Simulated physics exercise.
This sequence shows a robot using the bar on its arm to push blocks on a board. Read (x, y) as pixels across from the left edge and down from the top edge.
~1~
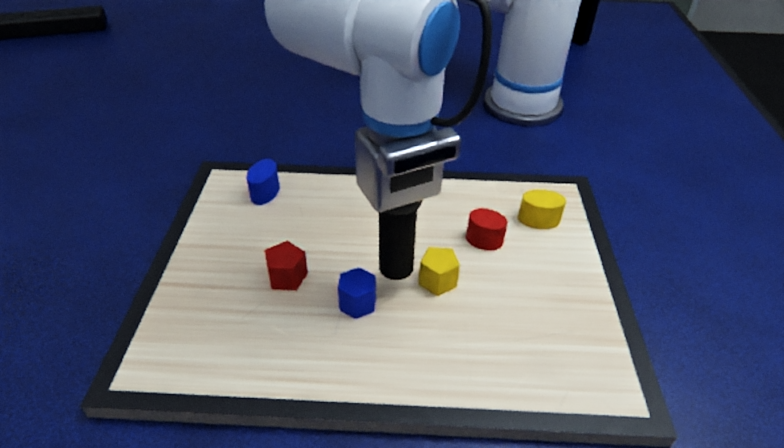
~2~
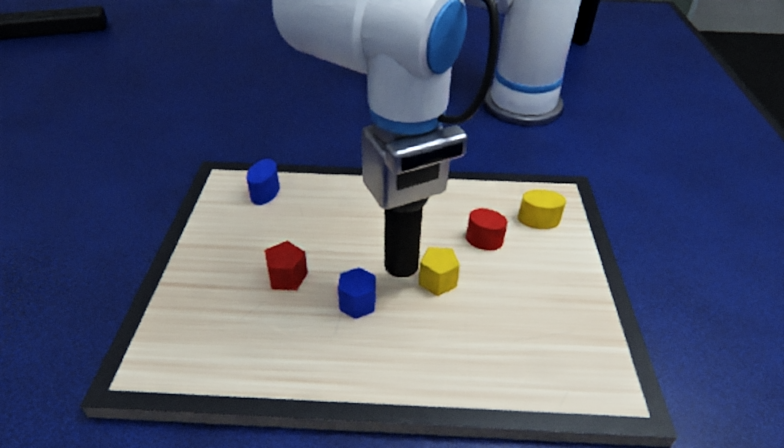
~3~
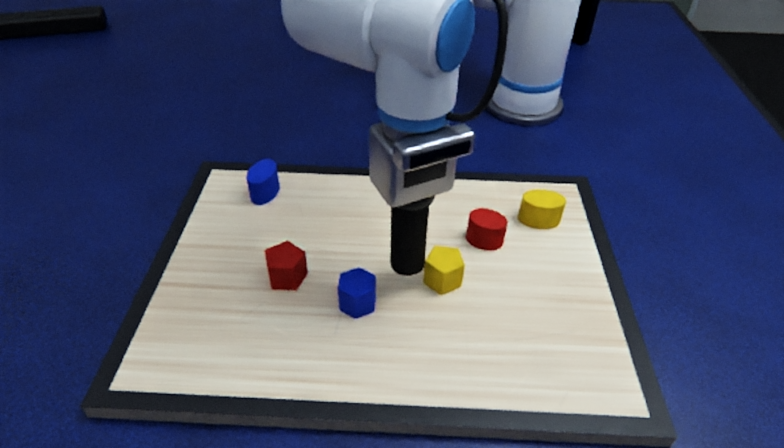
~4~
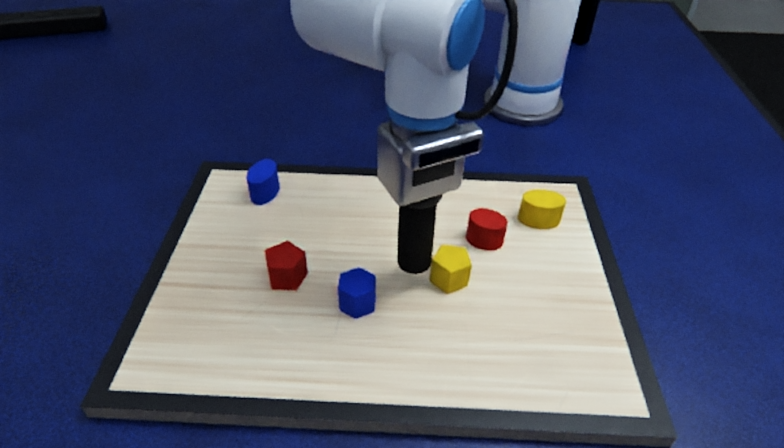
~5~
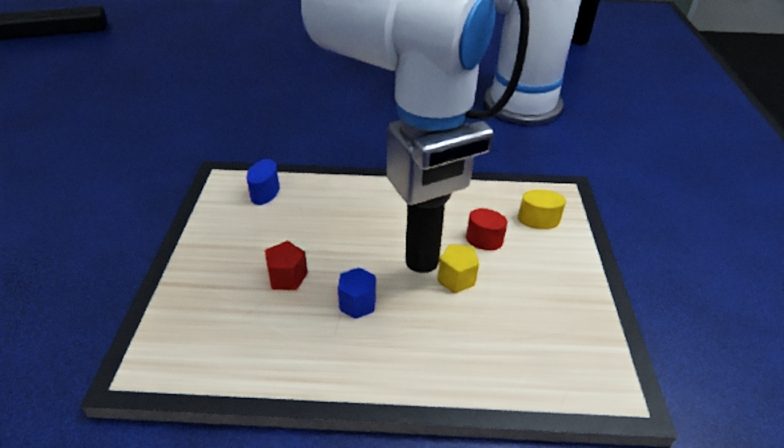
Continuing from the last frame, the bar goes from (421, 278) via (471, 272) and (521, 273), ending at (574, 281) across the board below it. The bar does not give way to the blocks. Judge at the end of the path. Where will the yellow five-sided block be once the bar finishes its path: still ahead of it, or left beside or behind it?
It sits in front of the bar.
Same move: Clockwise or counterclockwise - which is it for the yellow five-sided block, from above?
It twists anticlockwise.
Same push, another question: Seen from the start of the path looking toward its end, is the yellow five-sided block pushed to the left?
Yes - that is the case.
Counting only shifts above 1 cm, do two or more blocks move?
No - that is not the case.
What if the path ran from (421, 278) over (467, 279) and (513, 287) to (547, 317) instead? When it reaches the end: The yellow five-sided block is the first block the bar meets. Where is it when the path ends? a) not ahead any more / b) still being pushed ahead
(a)
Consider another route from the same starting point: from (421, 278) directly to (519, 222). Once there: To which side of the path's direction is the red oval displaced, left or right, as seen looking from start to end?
It shifts leftward.
On the path given first. One third of the way, bar (475, 255); yellow five-sided block (514, 253).
Two thirds of the way, bar (526, 257); yellow five-sided block (565, 253).
At the end, bar (579, 265); yellow five-sided block (611, 252), turned 45° anticlockwise; red oval still.
